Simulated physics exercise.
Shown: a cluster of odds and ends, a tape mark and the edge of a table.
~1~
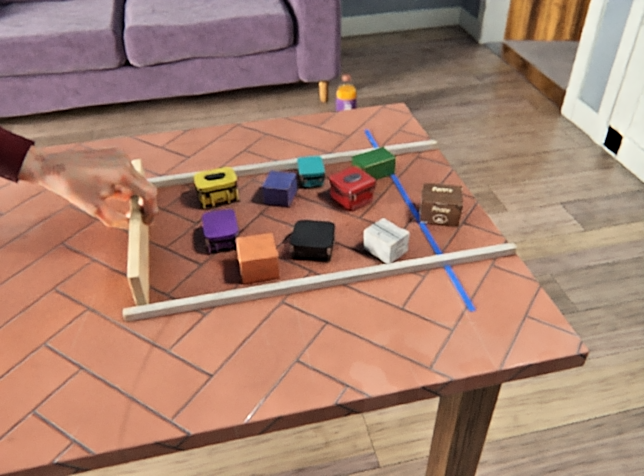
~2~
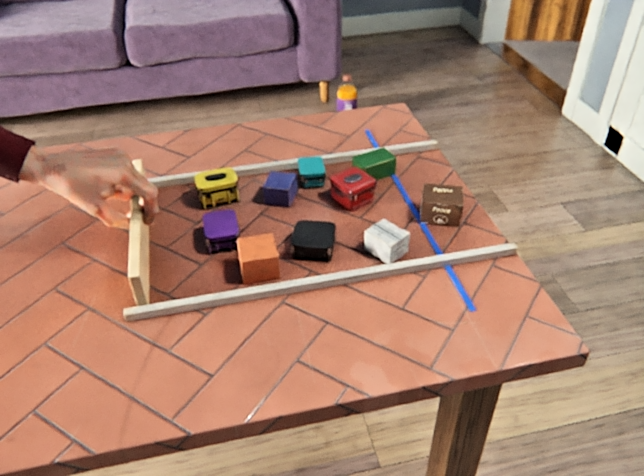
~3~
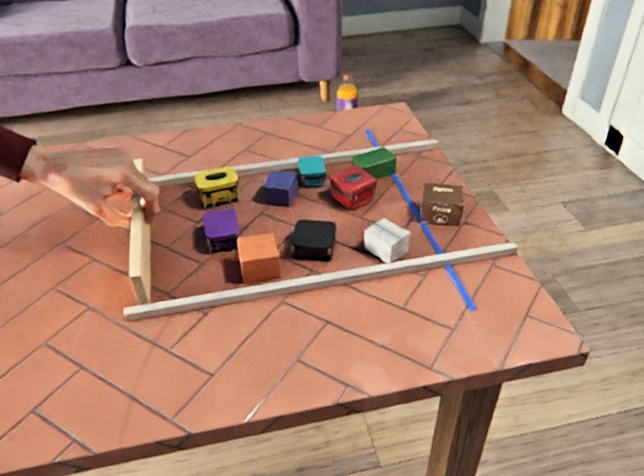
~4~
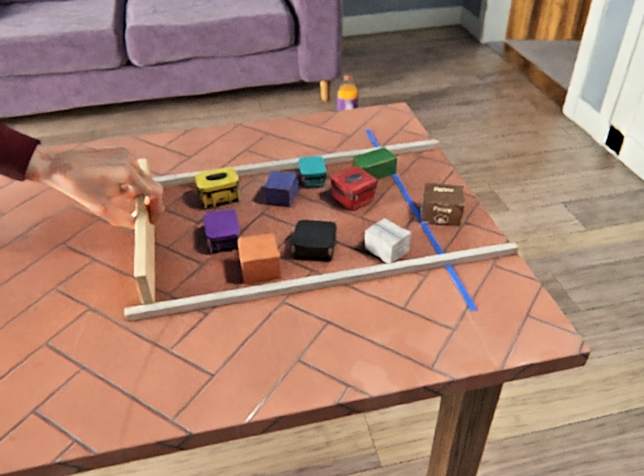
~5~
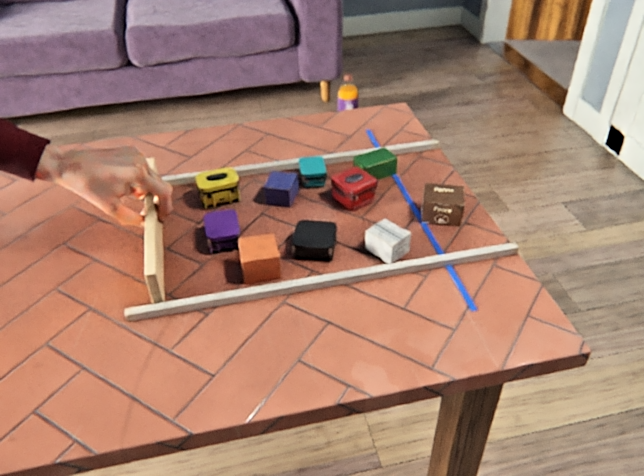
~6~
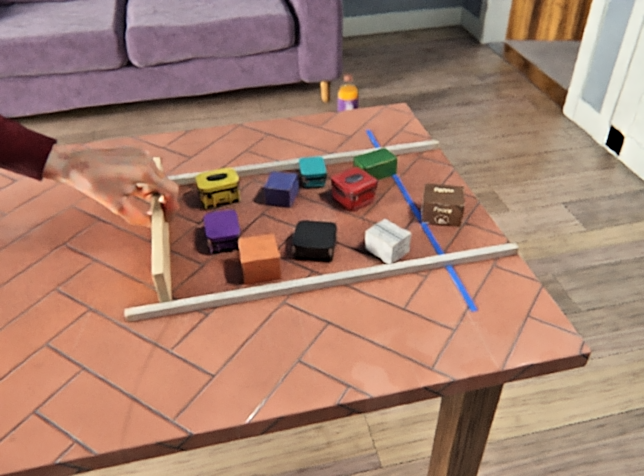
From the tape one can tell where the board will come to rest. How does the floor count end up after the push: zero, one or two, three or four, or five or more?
Band: One faller or a pair.
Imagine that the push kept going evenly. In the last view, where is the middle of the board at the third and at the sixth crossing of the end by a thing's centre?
First around (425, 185), then around (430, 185).
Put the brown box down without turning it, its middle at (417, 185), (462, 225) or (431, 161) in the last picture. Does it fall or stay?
Going through them in order, it ends up falling, it ends up falling, and it ends up falling.
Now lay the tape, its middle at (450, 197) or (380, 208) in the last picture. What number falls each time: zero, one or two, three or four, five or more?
Counts by place: 5 or more, then none at all.
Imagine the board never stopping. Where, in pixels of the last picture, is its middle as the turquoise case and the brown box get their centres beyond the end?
About (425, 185), and about (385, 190) for the other.
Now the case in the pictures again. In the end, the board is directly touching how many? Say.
Result: 3 in all.
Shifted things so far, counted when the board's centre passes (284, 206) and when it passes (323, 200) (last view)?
At the first spot the count is 7, and at the second it is 9.
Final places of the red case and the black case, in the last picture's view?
Going in order, first (459, 186) and next (475, 213).
A little later, none off yet; brown box at rest near (443, 205); green block at rest near (375, 166); white box at rest near (388, 241).
Next, none off yet; brown box at rest near (443, 205); green block moving near (382, 165); white box shifted a little near (399, 244).
Later still, none off yet; brown box shifted about its own width near (476, 200); green block shifted well along near (438, 161); white box shifted well along near (450, 239).
When it is over, the number that fall off is one or two; down, green block and brown box.
